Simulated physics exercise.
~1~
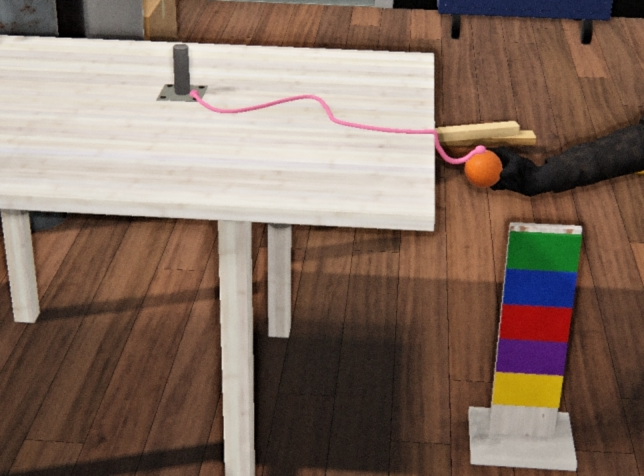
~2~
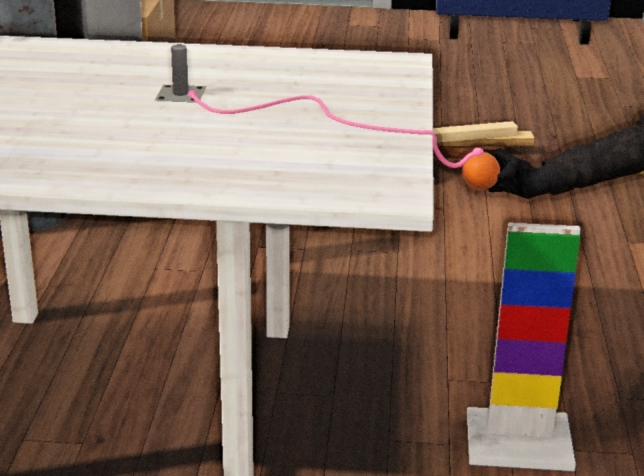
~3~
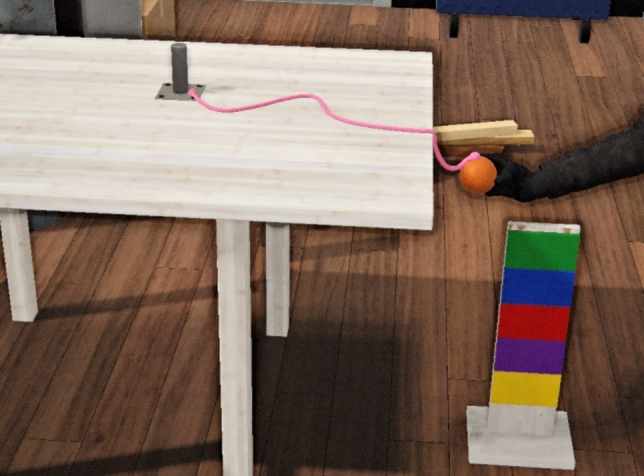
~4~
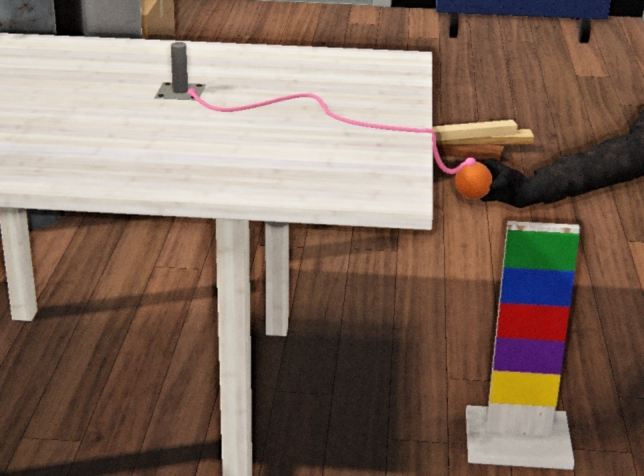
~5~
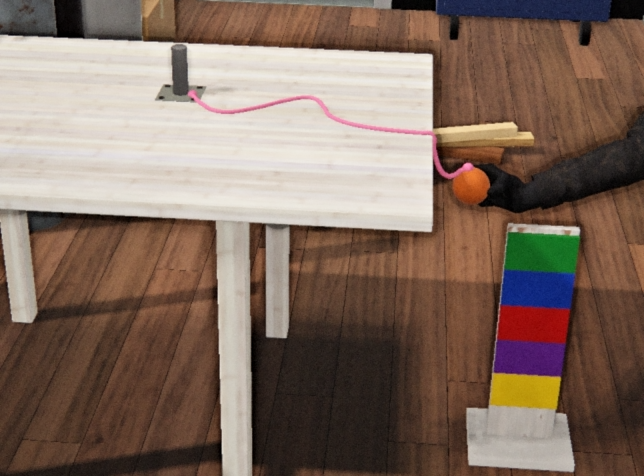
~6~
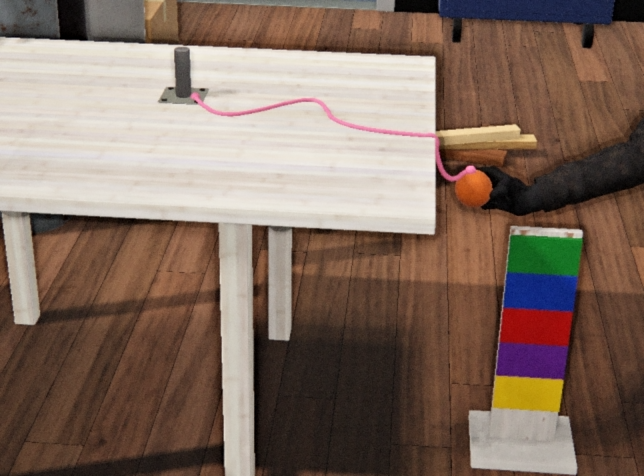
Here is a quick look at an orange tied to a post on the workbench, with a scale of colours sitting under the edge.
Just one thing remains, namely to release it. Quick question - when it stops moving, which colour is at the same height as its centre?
I would say blue.
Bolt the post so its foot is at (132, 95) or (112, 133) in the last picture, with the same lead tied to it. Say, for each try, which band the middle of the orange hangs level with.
The first case gives green, the second gives green.
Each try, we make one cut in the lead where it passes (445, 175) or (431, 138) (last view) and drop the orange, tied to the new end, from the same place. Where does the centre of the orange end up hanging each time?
Roughly (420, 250), then roughly (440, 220).
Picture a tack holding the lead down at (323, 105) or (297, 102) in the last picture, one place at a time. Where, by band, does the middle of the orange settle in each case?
Going through them one at a time, the answers are green; green.
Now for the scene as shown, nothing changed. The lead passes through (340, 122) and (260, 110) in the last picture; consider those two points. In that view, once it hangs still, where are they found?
They finish at (411, 121) and (288, 107) respectively.
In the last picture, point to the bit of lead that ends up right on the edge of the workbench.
Look near (361, 128).
A little later, orange near (454, 280); level with blue.
Next, orange near (396, 259); level with blue.
Later still, orange near (435, 278); level with blue.
When it is over, orange near (432, 277); level with blue. Its centre hangs level with the blue band.
